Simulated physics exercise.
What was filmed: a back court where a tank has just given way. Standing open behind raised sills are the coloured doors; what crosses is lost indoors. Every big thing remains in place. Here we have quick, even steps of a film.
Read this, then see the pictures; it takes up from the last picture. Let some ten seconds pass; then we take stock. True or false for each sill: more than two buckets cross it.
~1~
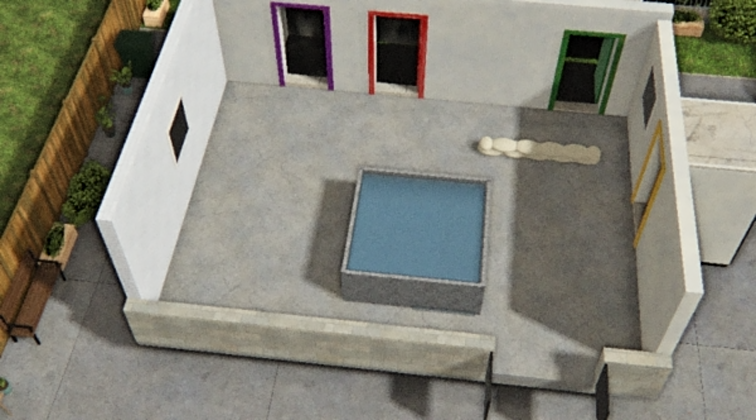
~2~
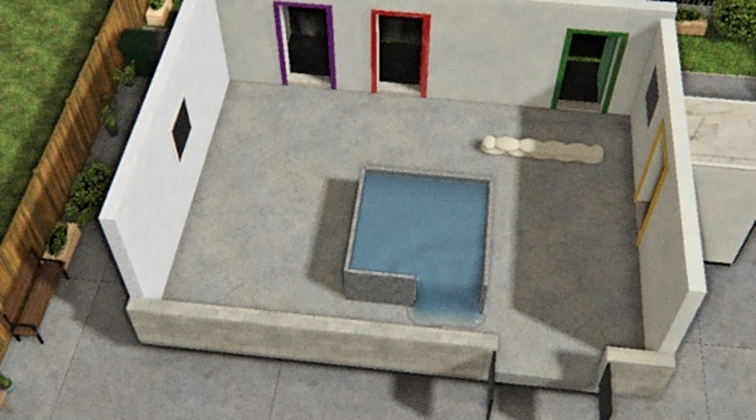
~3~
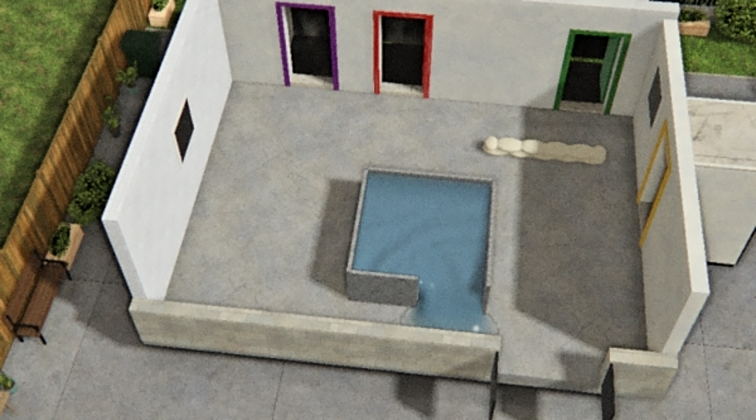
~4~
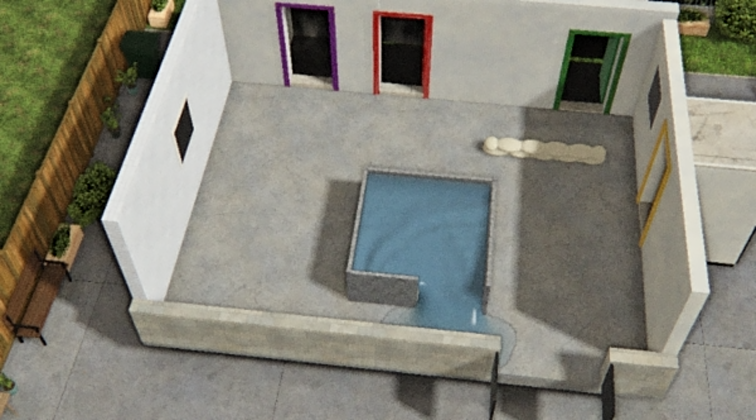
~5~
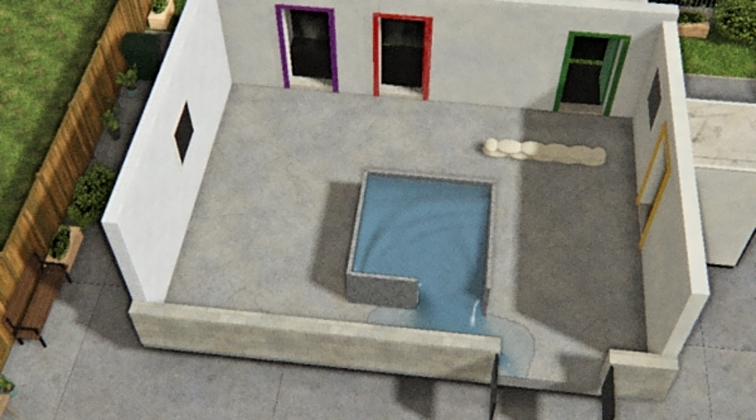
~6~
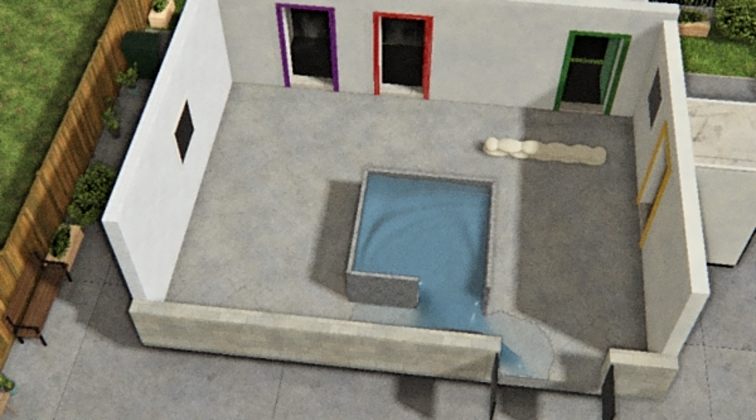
Green door - true; purple door - false; red door - false; yellow door - false.
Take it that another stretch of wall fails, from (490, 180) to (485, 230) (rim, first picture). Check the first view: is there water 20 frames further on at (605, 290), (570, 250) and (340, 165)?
As listed: Under water, awash, clear.
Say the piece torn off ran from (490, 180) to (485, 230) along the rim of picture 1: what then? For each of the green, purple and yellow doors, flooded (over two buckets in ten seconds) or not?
Going door by door: The green door gets too much, the purple door stays safe, and the yellow door gets too much.
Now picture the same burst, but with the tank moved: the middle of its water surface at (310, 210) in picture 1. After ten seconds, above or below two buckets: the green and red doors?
Green door tops it, red door misses it.
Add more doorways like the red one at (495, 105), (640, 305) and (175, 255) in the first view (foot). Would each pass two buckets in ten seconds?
Well, the first is below the limit, the next is above the limit, and the last is above the limit.
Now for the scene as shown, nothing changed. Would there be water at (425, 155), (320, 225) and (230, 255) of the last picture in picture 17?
In turn, the points end up high and dry, high and dry and soaked.
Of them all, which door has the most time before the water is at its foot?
Answer - the red door.
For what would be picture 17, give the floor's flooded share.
It comes to 30 per cent.
A moment on, water covers 20 % of the floor; the green door not reached, the purple door not reached, the red door not reached, the yellow door not reached.
Next, water covers 30 % of the floor; the green door not reached, the purple door not reached, the red door not reached, the yellow door not reached.
Then, water covers 45 % of the floor; the green door not reached, the purple door not reached, the red door not reached, the yellow door wet at the sill, nothing in.
Later, water covers 80 % of the floor; the green door over two buckets in, the purple door wet at the sill, nothing in, the red door not reached, the yellow door wet at the sill, nothing in.
In the end, water covers 95 % of the floor; the green door over two buckets in, the purple door wet at the sill, nothing in, the red door wet at the sill, nothing in, the yellow door wet at the sill, nothing in.
